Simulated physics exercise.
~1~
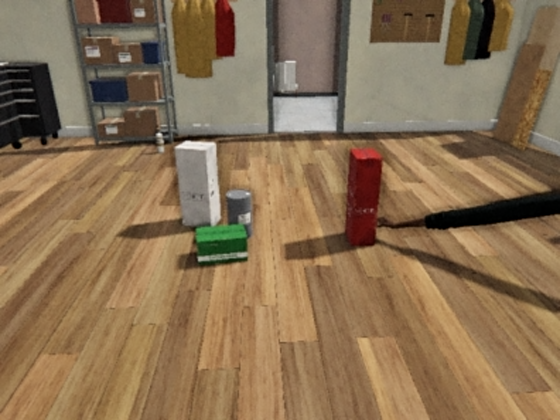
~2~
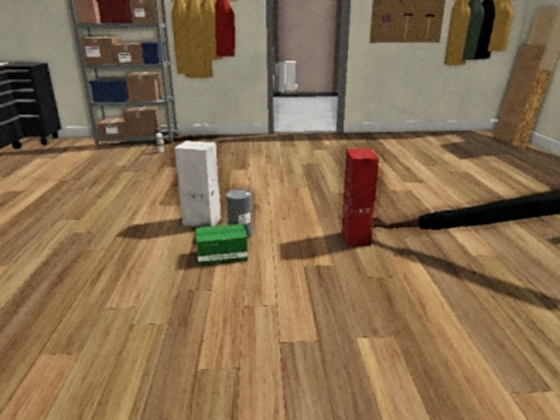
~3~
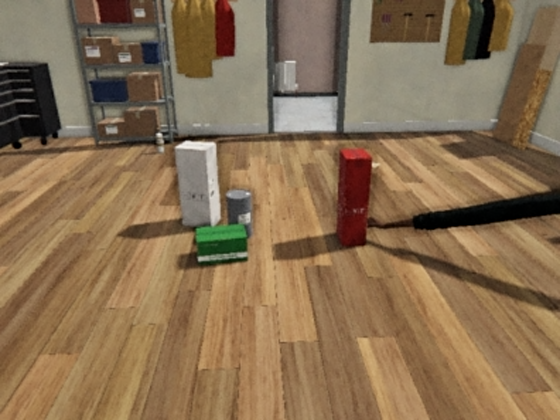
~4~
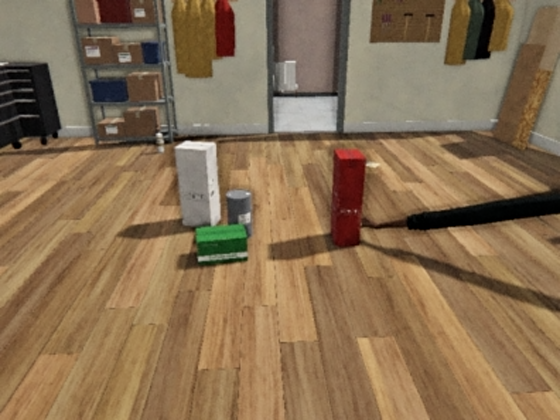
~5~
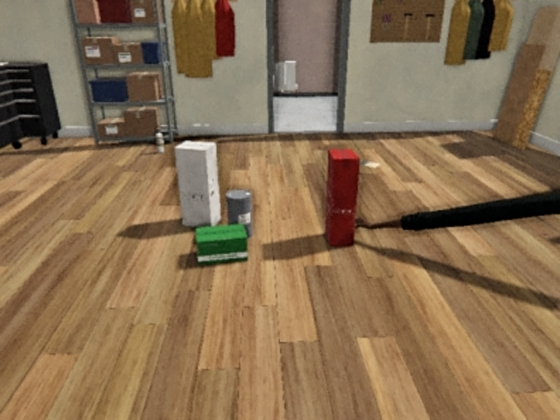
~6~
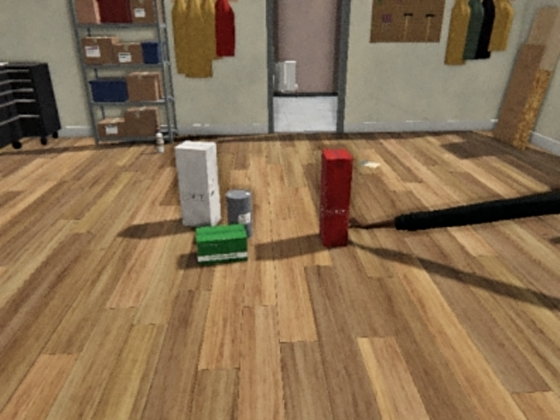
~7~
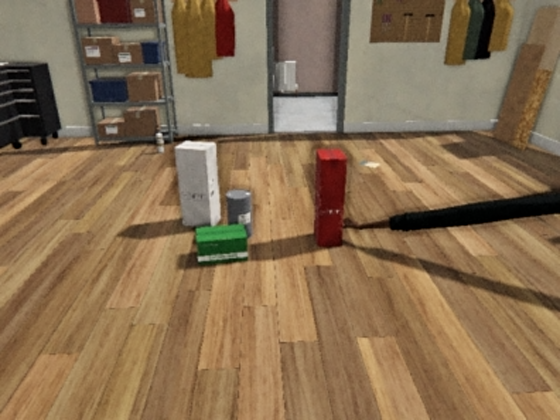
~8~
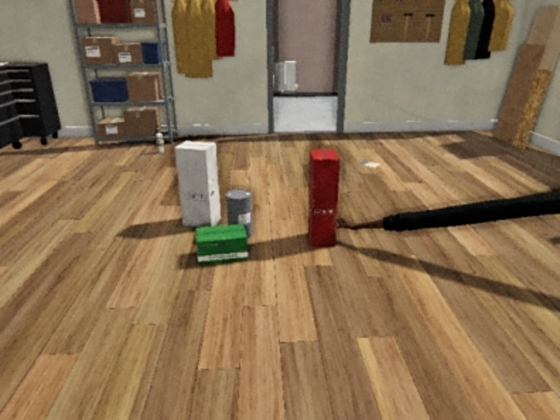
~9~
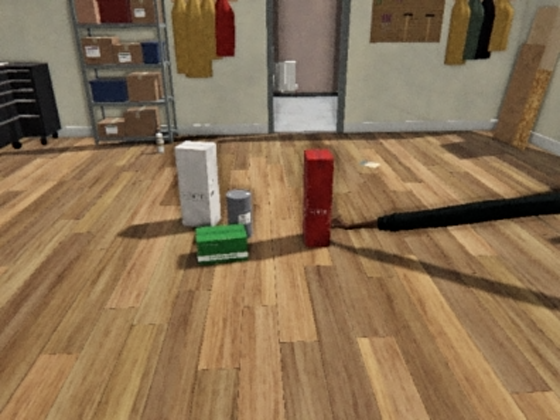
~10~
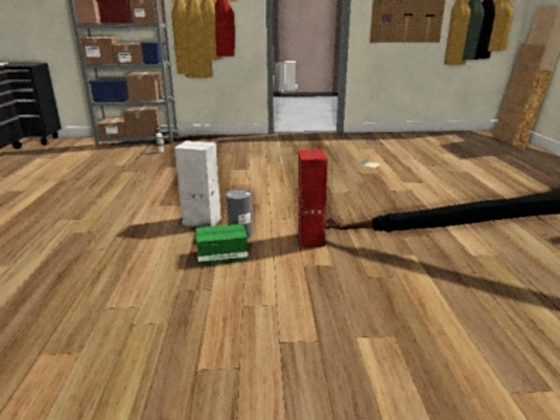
In this clip, a thin black rod with a pointed tip slowly pushes an upright red box leftward across a wooden floor, toward a white box, a grey canister and a green box. The red box ends upright and short of the other objects, which stay still.
